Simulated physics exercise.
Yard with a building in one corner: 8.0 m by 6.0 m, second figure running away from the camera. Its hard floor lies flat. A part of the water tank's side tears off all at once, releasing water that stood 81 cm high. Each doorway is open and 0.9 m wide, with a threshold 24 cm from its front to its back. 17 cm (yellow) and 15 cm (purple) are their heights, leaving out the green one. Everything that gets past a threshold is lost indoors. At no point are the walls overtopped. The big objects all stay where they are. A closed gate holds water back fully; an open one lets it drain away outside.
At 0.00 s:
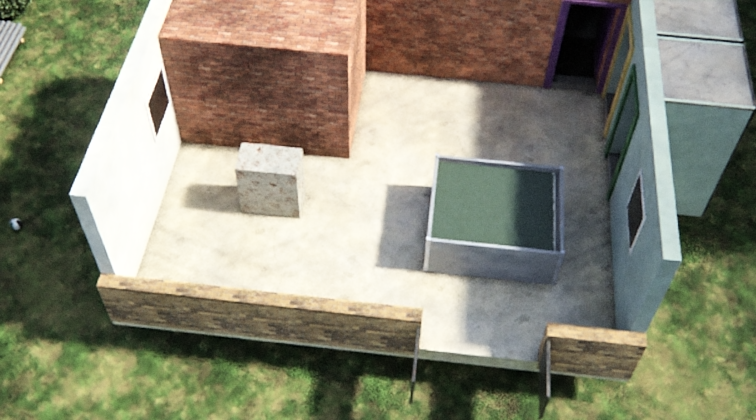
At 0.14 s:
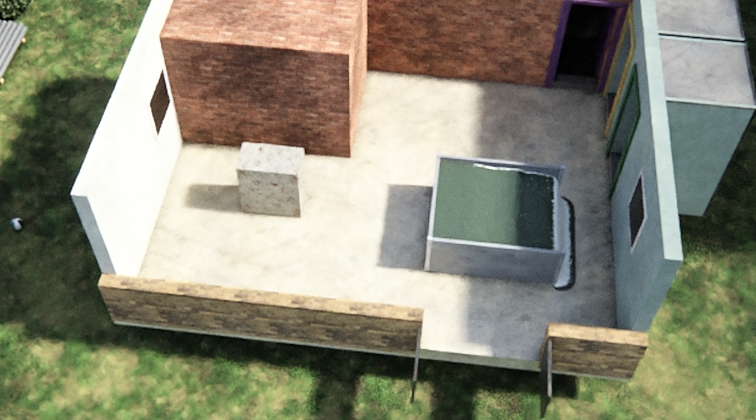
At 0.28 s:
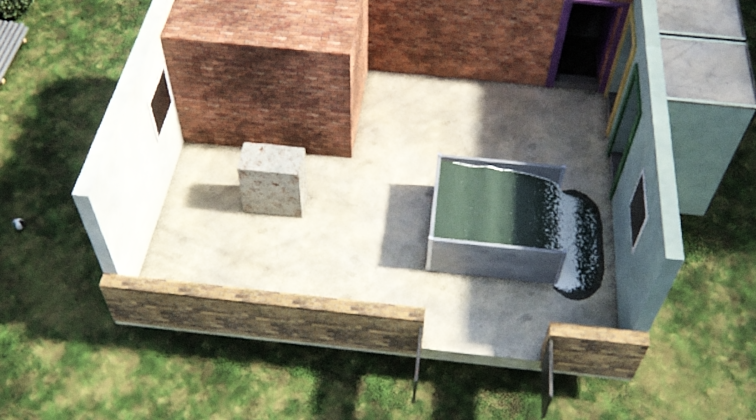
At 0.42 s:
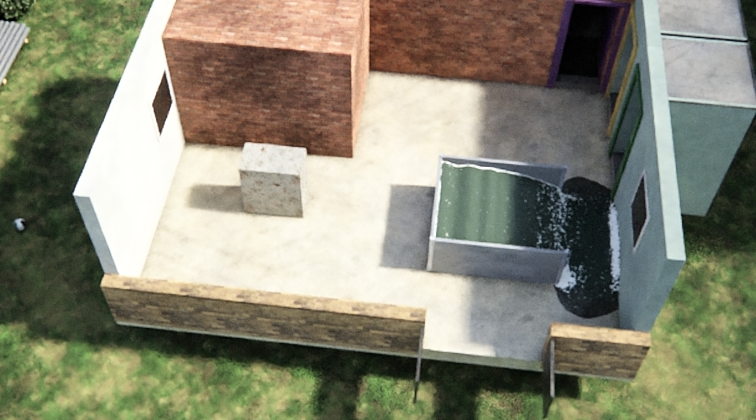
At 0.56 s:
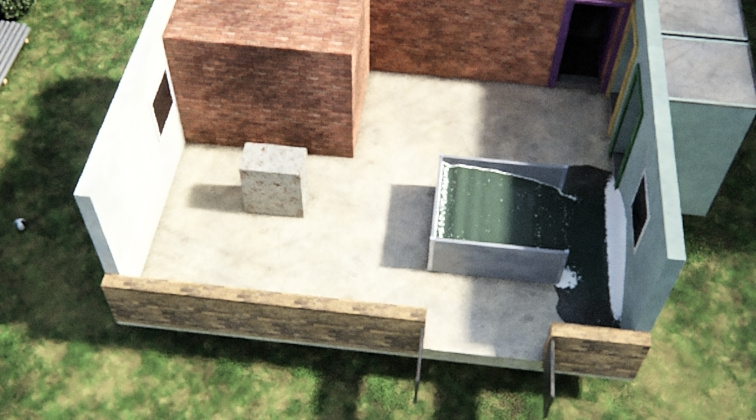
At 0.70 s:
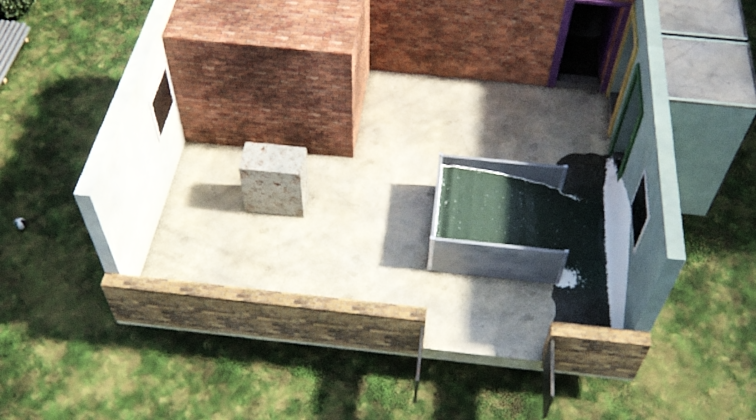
Dark green water burst out of the right side of a square tank in a walled yard, then spread across the pale floor to the right-hand wall and reached the green door.
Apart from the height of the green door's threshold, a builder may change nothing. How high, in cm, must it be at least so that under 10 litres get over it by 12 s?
At least 24 cm or so.
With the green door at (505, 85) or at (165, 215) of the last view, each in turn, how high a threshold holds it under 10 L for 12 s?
About 14.5 cm, then about 8.5 cm.
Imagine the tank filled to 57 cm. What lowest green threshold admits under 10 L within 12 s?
Required height: Approx. 16 cm.
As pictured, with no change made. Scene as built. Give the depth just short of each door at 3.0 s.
In cm - yellow: 11, green: 16, purple: 31.
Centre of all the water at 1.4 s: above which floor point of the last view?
(544, 240) or so.
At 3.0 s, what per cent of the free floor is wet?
About 50 per cent.
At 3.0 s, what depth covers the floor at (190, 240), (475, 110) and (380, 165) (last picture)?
Taking the spots in order: About 0, 2 and 0 centimetres.
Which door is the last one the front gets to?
Purple.
After 1.4 s water covers 20 % of the floor, deepest (60 cm) near (617, 356); 24 cm at the green door, 8 litres in over its 16 cm threshold.
After 3.0 s water covers 50 % of the floor, deepest (32 cm) near (606, 355); 16 cm at the green door, 39 litres in over its 16 cm threshold.
After 12.0 s water covers 100 % of the floor, deepest (12 cm) near (375, 230); 4 cm at the green door, 41 litres in over its 16 cm threshold.
At the green door as built, the water arrived by 0.6 s and peaked near 24 cm at 1.6 s.
Run again over the same 12 s with other heights there, 20 litres in over 20.5 cm, 4 litres over 27.5 cm. The limit of 10 litres is kept from about 24 cm up.
